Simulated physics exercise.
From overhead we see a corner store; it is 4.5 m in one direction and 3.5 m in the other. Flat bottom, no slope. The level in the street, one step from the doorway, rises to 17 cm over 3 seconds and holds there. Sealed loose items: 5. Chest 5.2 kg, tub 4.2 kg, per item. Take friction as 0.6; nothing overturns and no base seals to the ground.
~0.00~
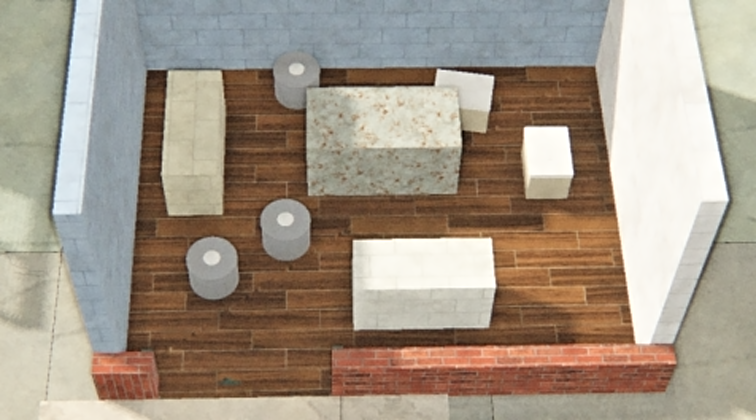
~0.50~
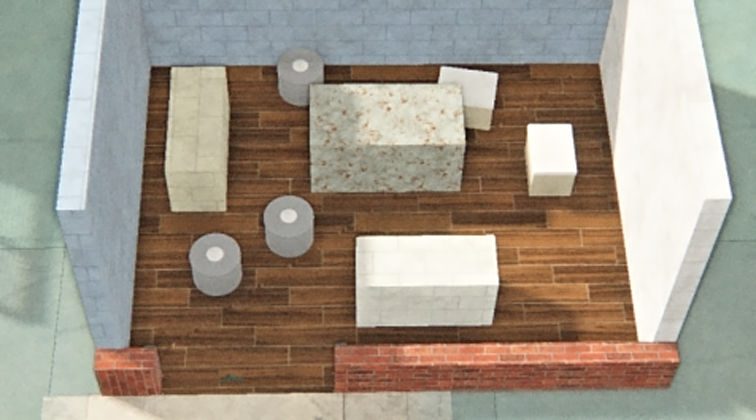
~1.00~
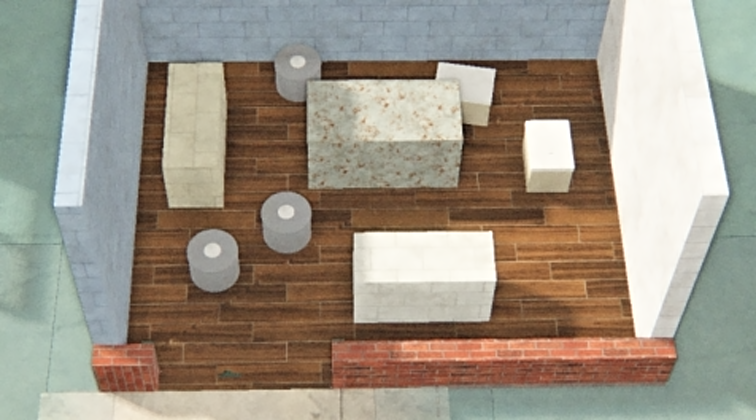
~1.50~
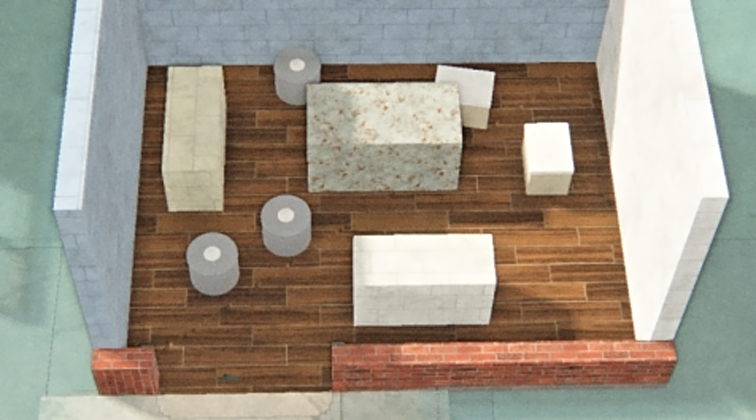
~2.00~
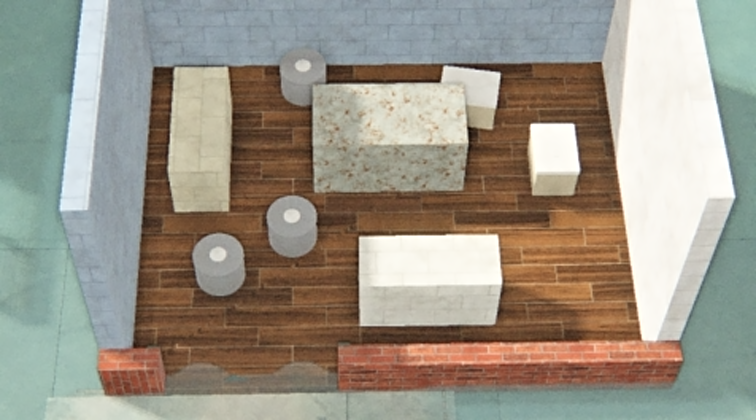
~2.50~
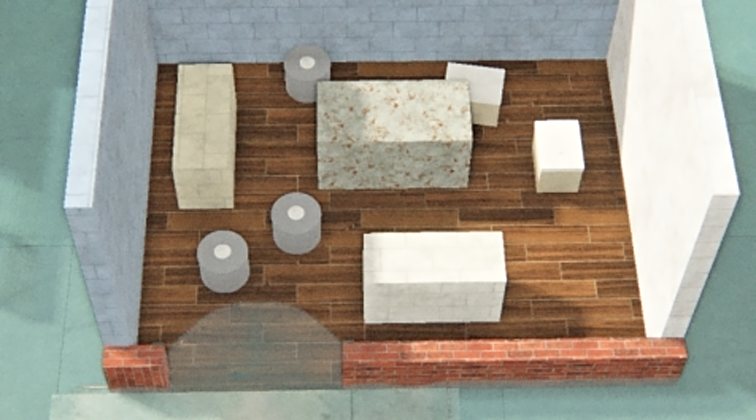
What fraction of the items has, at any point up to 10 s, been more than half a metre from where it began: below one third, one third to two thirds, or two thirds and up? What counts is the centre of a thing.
I'm guessing the result is most.
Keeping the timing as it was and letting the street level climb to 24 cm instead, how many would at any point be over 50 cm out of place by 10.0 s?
5.
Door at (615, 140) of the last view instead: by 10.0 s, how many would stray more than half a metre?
In that case the number is 5.
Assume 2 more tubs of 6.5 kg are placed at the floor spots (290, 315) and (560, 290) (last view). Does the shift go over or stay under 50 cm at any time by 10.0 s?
First one goes beyond it, second one stays within it.
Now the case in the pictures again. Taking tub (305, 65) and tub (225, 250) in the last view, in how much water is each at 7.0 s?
Roughly 3 and 10 cm.
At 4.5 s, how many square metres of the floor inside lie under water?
About 5.5 m2 is covered.
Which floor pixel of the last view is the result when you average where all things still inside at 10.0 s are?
It sits at about (416, 144).
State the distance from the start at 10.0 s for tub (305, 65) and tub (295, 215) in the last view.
Net displacement, in order: 200 cm; 200 cm.
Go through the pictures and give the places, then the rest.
A chest at (463, 89), on the bottom; a tub at (285, 220), on the bottom; 0.0 m2 under water; 0 of 5 have shifted, in the first frame.
A chest at (467, 86), on the bottom; a tub at (289, 216) rests on the ground; water covers 0.0 m2; 0 of 5 have shifted, in the second frame.
A chest at (465, 82), on the bottom; a tub at (286, 212) rests on the ground; 0.0 m2 under water; 0 of 5 have shifted, in the third frame.
A chest at (464, 85), on the bottom; a tub at (286, 216), on the bottom; 0.0 m2 under water; 0 of 5 have shifted, in the fourth frame.
A chest at (470, 85) rests on the ground; a tub at (292, 216), on the bottom; water covers 0.0 m2; 0 of 5 have shifted, in the fifth frame.
A chest at (474, 82), on the bottom; a tub at (296, 213) rests on the ground; 0.8 m2 under water; 0 of 5 have shifted, in the sixth frame.
After 3.5 s 0 of 5 are over 50 cm from their spots; 0 afloat.
After 4.5 s 1 of 5 are over 50 cm from their spots; 2 afloat.
After 7.0 s 3 of 5 are over 50 cm from their spots; 3 afloat.
After 10.0 s 4 of 5 are over 50 cm from their spots, and 4 have been at some point; 5 afloat.
